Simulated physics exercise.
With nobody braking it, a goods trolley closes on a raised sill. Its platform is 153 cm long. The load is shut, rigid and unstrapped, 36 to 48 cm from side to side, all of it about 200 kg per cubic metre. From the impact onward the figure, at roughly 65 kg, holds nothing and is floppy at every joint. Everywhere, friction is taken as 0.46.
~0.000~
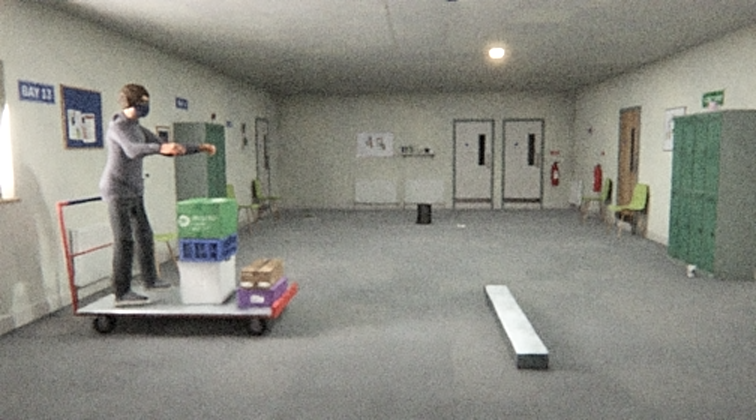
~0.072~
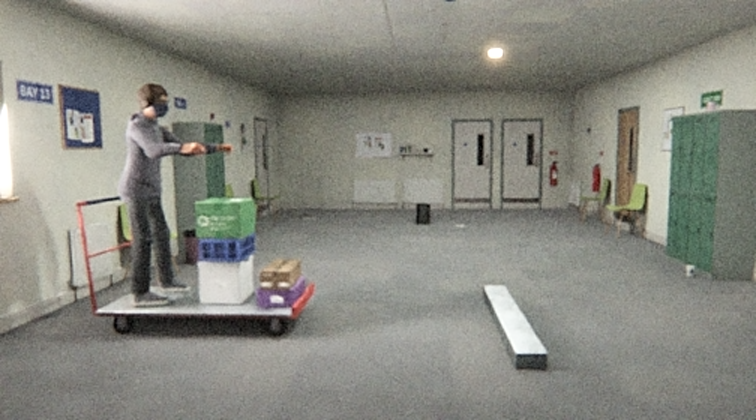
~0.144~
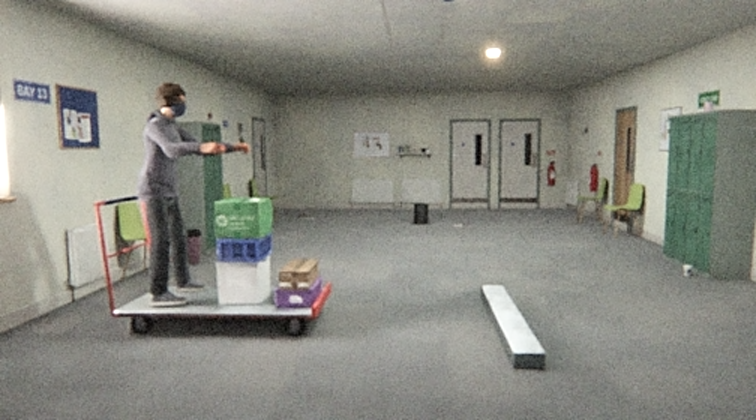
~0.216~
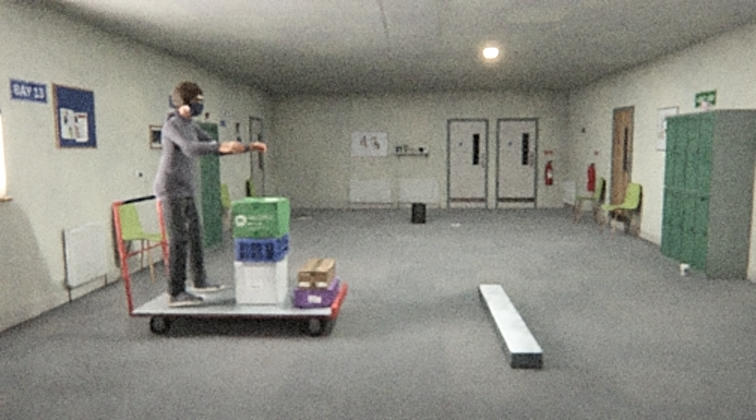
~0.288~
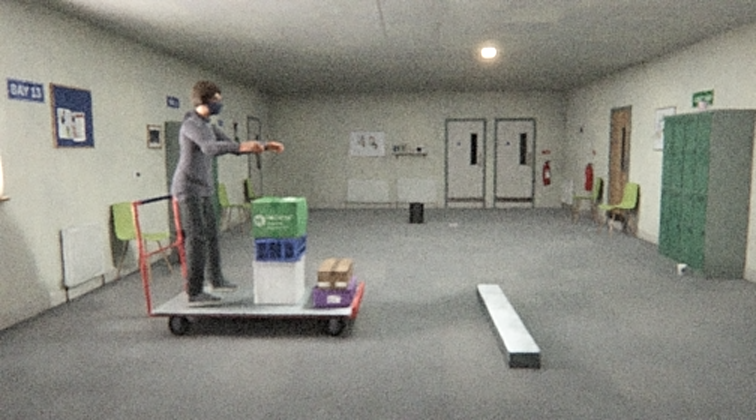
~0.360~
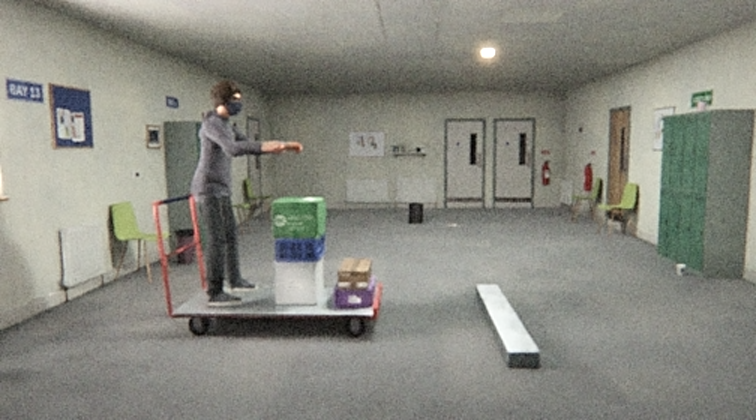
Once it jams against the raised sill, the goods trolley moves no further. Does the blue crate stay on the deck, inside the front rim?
It is separated from the deck.
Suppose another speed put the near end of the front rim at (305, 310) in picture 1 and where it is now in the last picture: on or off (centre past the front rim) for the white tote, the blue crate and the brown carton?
Then white on, blue on, brown off.
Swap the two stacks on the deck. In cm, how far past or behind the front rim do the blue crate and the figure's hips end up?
In that case blue 80 past, hips 0 past.
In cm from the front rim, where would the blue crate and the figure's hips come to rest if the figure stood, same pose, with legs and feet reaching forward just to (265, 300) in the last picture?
Result: Blue 40 cm beyond the rim; hips 0 cm beyond it.
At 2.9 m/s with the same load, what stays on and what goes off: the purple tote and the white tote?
Then purple on, white on.
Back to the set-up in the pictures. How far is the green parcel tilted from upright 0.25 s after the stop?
It leans roughly 20° away from upright.
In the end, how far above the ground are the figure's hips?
About 70 cm above the ground.
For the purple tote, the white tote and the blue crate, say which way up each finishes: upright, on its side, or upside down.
Final poses - purple: Base down; white: Base down; blue: Top down.
The wheels strike at 0.78 s.
After 1.33 s the blue crate is 18 cm past the rim, tilted 115°, near (523, 289) in the last picture's view.
After 1.78 s the blue crate is 40 cm past the rim, tilted 180°, near (551, 315) in the last picture's view.
When all is still (3.7 s), past the rim, blue crate, brown carton and green parcel; behind it, white tote, purple tote and the figure's hips.
